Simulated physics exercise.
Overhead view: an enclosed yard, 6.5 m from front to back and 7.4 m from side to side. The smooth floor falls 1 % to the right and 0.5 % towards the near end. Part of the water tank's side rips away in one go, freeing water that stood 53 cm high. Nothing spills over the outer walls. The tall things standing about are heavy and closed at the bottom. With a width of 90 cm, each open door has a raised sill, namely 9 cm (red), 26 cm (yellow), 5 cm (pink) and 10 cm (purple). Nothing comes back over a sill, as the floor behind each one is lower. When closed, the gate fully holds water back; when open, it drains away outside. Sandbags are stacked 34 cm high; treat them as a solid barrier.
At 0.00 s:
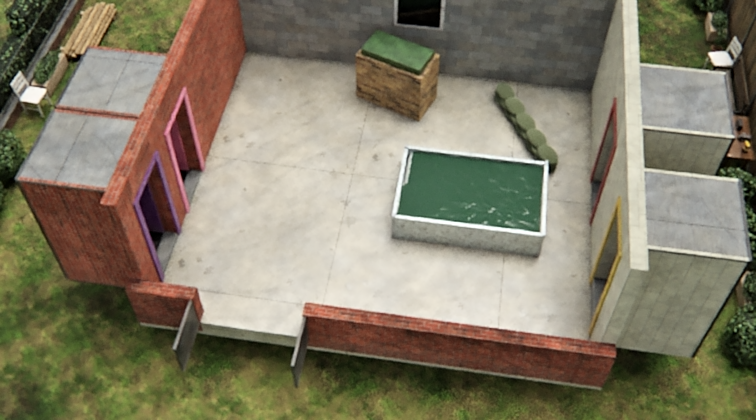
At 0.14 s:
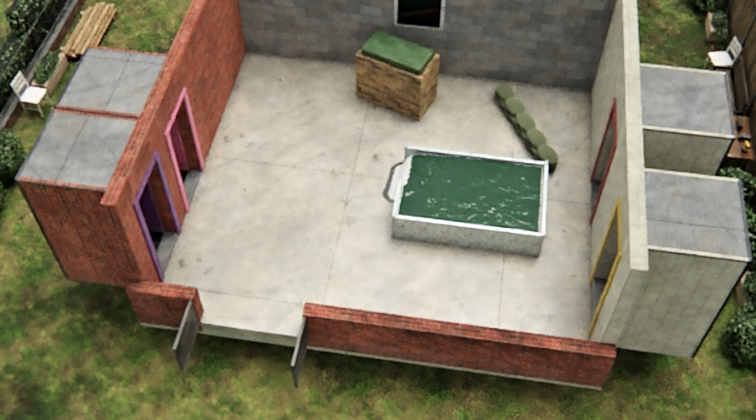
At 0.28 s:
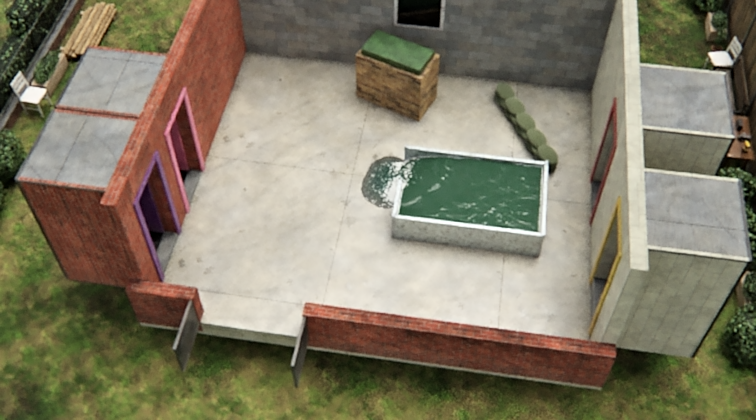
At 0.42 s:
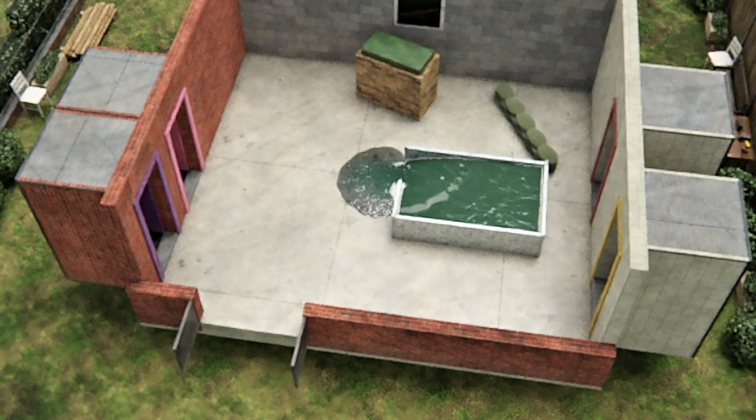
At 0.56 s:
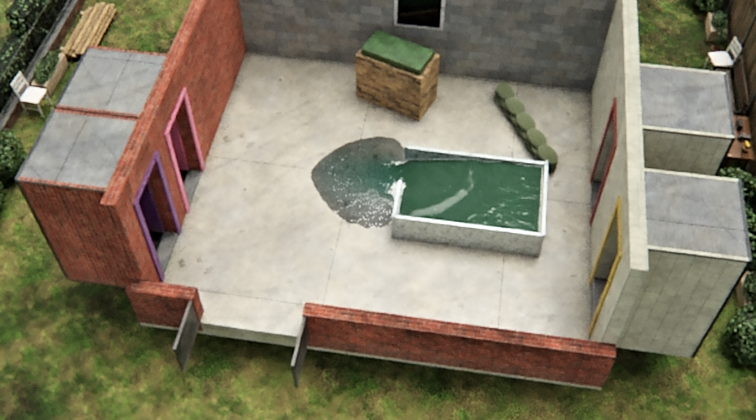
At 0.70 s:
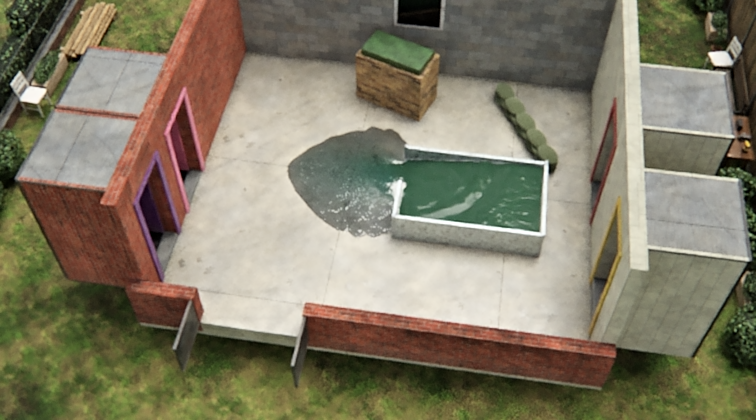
Green water burst out of the left side of a low tank in a walled yard and spread leftward across the pale floor in a widening dark patch, while everything else stayed still.
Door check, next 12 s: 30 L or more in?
In order: The red door will hold enough water back, the yellow door will hold enough water back, the pink door will not hold enough water back, the purple door will hold enough water back.
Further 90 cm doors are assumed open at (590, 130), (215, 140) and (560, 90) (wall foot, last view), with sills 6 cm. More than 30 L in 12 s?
Note, doorways in listed order: Stays short, goes beyond, stays short.
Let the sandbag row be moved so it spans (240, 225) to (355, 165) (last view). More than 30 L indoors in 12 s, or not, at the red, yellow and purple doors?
So red comes out low enough, yellow comes out low enough and purple comes out low enough.
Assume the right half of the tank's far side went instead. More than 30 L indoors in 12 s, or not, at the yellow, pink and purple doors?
Result: Yellow limit not passed, pink limit not passed, purple limit not passed.
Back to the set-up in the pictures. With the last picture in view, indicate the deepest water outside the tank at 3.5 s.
Roughly (260, 63).
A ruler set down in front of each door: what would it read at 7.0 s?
Door by door in cm, red shows 0, yellow shows 0, pink shows 9, purple shows 7.
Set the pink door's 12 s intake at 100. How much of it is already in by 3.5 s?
45 percent or so by then.
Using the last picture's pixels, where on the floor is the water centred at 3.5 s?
The water's centre sits at about (382, 185).
After 1.4 s water covers 20 % of the floor and is deepest (24 cm) near (392, 178); red door not reached, yellow door not reached, pink door not reached, purple door not reached.
After 2.2 s water covers 35 % of the floor and is deepest (23 cm) near (392, 178); red door not reached, yellow door not reached, pink door 12 cm at the sill, 5 L in, purple door not reached.
After 3.5 s water covers 40 % of the floor and is deepest (20 cm) near (260, 63); red door not reached, yellow door not reached, pink door 13 cm at the sill, 46 L in, purple door 8 cm at the sill, 0 L in.
After 7.0 s water covers 55 % of the floor and is deepest (14 cm) near (367, 81); red door not reached, yellow door not reached, pink door 9 cm at the sill, 87 L in, purple door 7 cm at the sill, 0 L in.
After 12.0 s water covers 80 % of the floor and is deepest (8 cm) near (506, 177); red door 4 cm at the sill, 0 L in, yellow door 3 cm at the sill, 0 L in, pink door 5 cm at the sill, 98 L in, purple door 6 cm at the sill, 0 L in.
